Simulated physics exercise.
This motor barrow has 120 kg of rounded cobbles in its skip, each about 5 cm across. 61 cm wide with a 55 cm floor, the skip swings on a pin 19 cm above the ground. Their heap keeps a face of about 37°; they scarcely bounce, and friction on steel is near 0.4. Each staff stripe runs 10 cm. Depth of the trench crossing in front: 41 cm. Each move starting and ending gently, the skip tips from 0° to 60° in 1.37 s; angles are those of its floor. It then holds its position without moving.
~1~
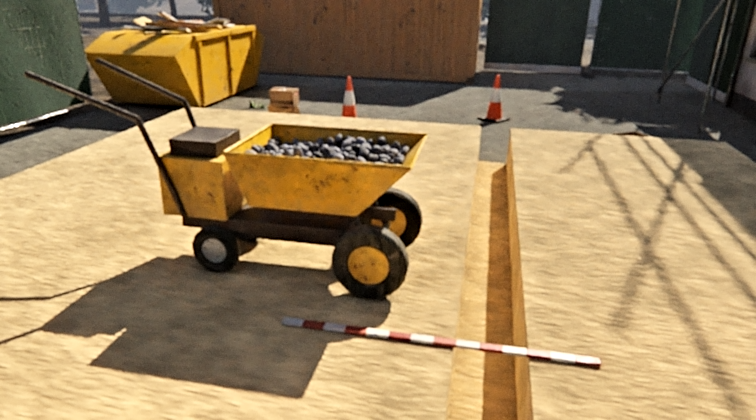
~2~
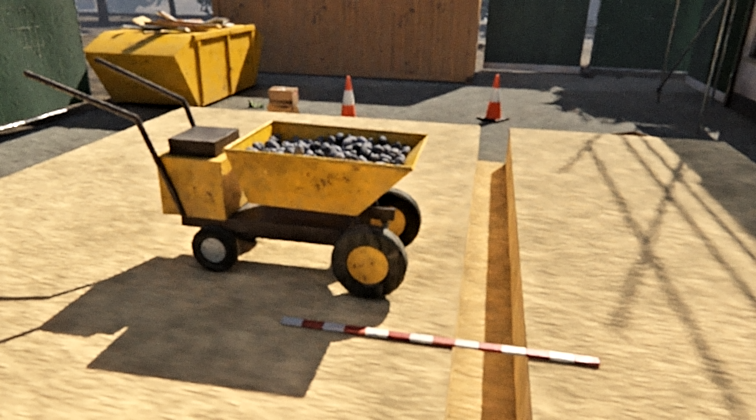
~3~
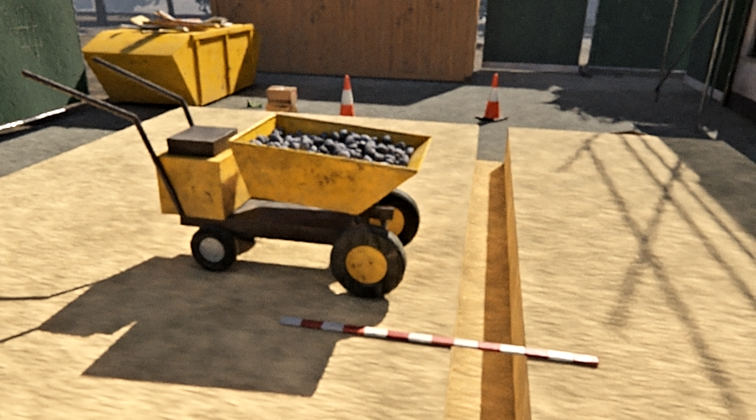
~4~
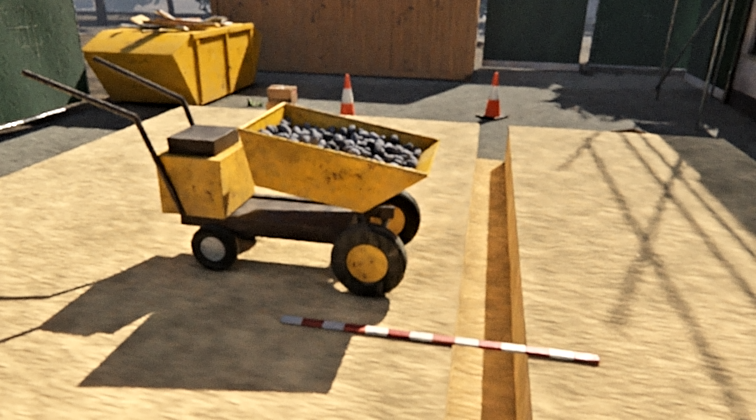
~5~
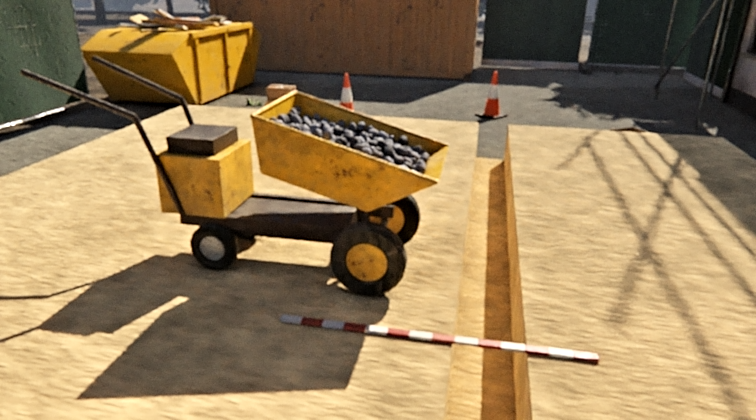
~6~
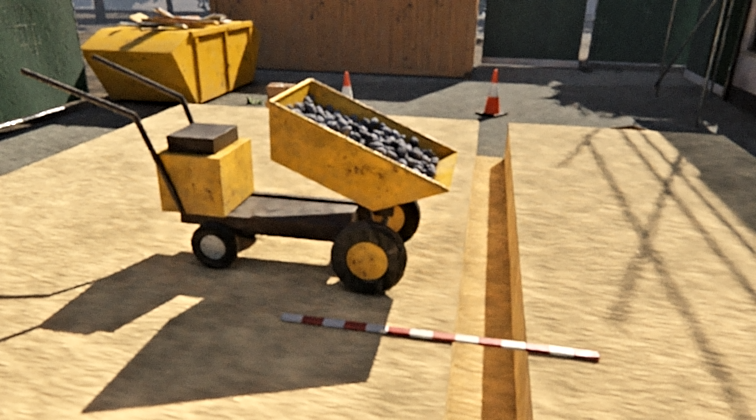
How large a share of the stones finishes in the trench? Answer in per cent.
A share of about 72 per cent.
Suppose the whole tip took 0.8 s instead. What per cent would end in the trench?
I'd put it at some 60 in a hundred.
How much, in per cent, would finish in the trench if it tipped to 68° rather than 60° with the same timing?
Close to 65 per cent then.
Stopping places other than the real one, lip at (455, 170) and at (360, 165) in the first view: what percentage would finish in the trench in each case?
Roughly 25 in a hundred, then 90 in a hundred.
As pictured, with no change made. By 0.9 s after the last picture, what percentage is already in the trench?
20 per cent, give or take.
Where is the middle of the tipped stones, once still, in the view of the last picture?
Centre estimate: Around (502, 326).
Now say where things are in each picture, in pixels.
In the first frame, the skip is at 0°, its lip at (411, 168); the top of the load is at (362, 145).
In the second frame, lip at (412, 169), floor tilted 1°, highest stones at (345, 145).
In the third frame, the skip is at 5°, its lip at (417, 172); the top of the load is at (327, 142).
In the fourth frame, the skip is at 10°, its lip at (427, 176); the top of the load is at (294, 130).
In the fifth frame, the skip is at 16°, its lip at (437, 182); the top of the load is at (297, 119).
In the sixth frame, the skip is at 23°, its lip at (449, 191); the top of the load is at (307, 108).
Then, 0.4 s after the last picture the floor is at 51°, 100 % in the skip; the foremost stones are at (468, 209).
Then, 0.9 s after the last picture the floor is at 60°, 76 % in the skip, 19 % in the trench, 5 % past the trench; the foremost stones are at (555, 280).
Then, 1.2 s after the last picture the floor is at 60°, 43 % in the skip, 32 % in the trench, 25 % past the trench; the foremost stones are at (623, 282).
Then, 3.2 s after the last picture the floor is at 60°, 0 % in the skip, 72 % in the trench, 28 % past the trench; the foremost stones are at (679, 279).
